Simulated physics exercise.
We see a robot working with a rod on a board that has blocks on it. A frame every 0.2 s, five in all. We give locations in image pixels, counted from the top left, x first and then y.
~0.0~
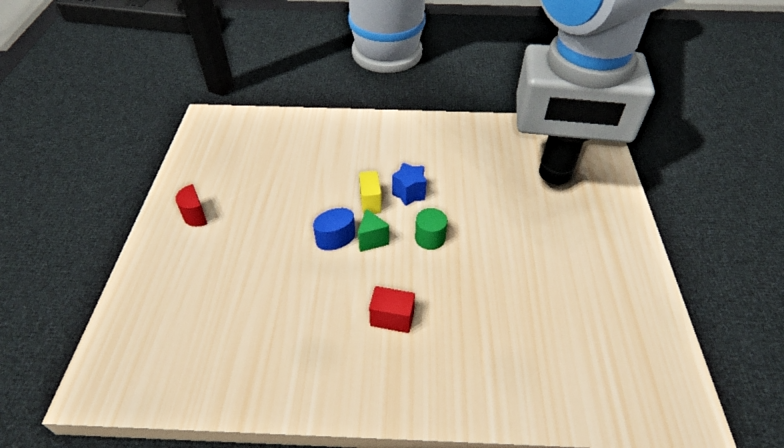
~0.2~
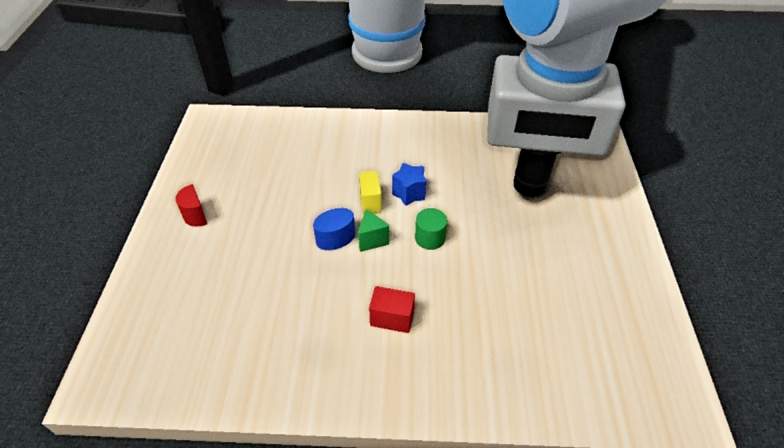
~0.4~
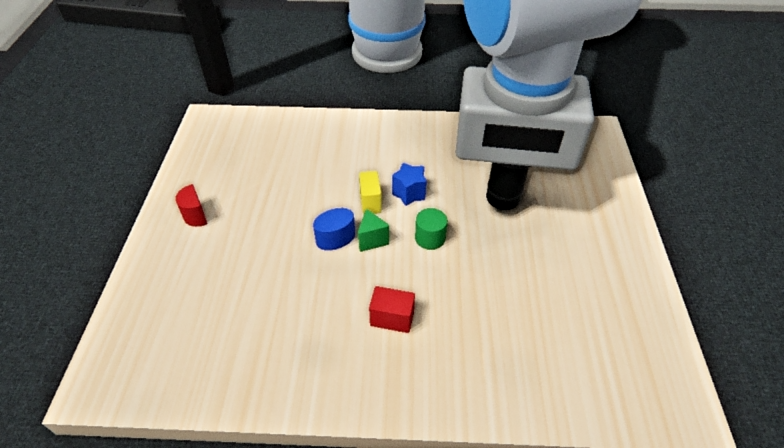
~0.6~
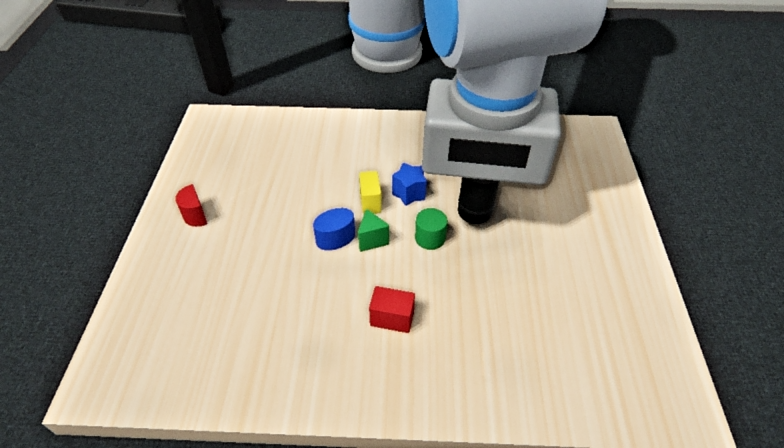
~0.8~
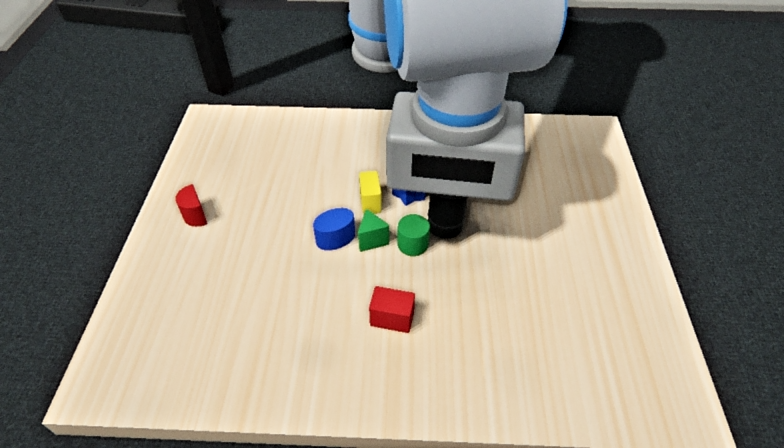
A robot arm moved its black rod in from the right side of a wooden board scattered with colored blocks, then nudged the green round block slightly left, closer to the green triangle.
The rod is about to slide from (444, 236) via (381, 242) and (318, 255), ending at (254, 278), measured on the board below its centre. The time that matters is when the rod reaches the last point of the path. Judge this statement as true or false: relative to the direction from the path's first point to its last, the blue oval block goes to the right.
This is true.
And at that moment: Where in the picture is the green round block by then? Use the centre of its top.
Top centre: (366, 253).
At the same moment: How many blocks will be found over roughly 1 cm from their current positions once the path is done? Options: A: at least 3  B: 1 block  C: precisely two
Letter A.
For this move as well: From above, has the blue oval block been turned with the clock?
I'd say yes.
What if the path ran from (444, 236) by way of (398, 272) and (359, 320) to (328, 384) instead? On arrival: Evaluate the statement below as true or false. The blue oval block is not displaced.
False
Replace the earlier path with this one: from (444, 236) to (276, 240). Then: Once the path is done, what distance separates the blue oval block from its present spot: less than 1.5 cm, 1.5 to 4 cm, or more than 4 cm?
Distance: Above 4 cm.
What follows on the original path. One third of the way, rod (380, 232); blue oval block (327, 216); green triangle (346, 236), turned 95° clockwise; green round block (369, 249).
Two thirds of the way, rod (314, 245); blue oval block (303, 213), turned 25° clockwise; green triangle (297, 258), turned 95° clockwise; green round block (366, 253).
At the end, rod (251, 268); blue oval block (303, 213), turned 25° clockwise; yellow oblong in place; green triangle (273, 277), turned 55° clockwise; green round block (366, 253).
